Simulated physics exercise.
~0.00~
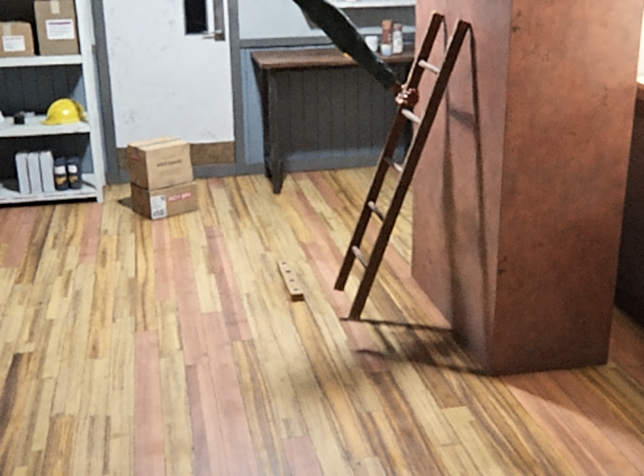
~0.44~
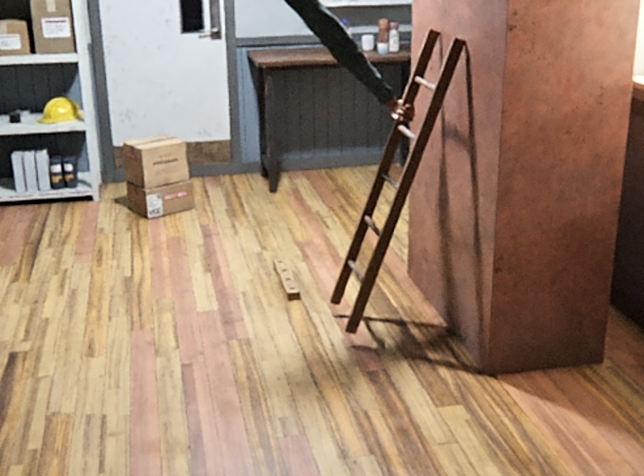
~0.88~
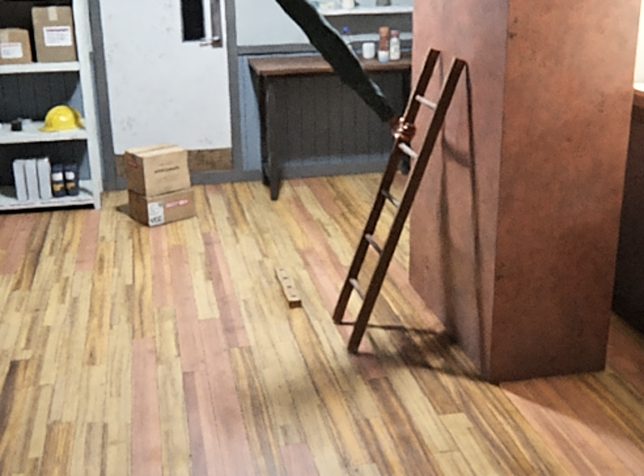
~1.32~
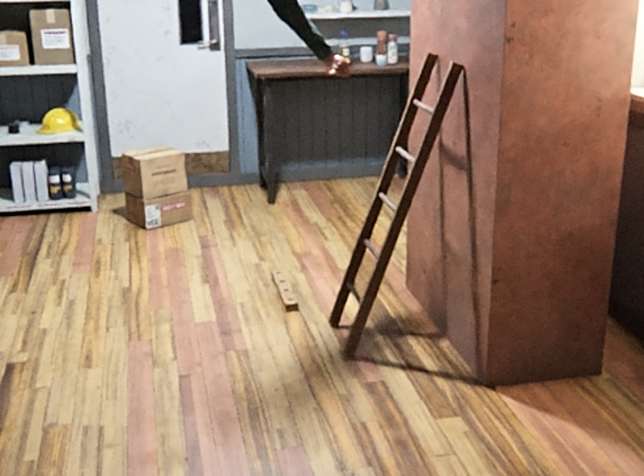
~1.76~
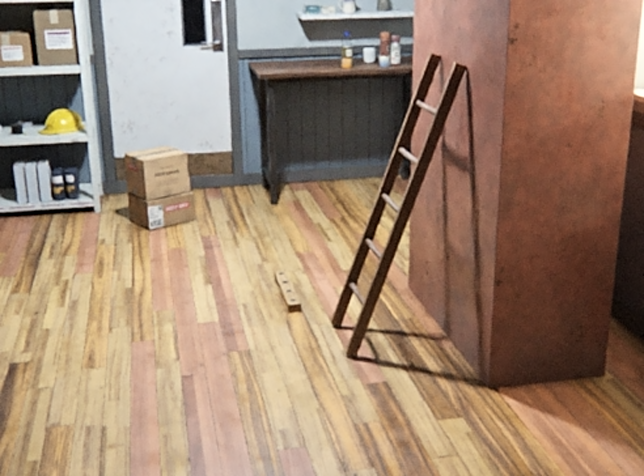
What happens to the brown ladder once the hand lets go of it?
The brown ladder stays where it was set, still leaning against the tall reddish-brown block after the hand pulls away.
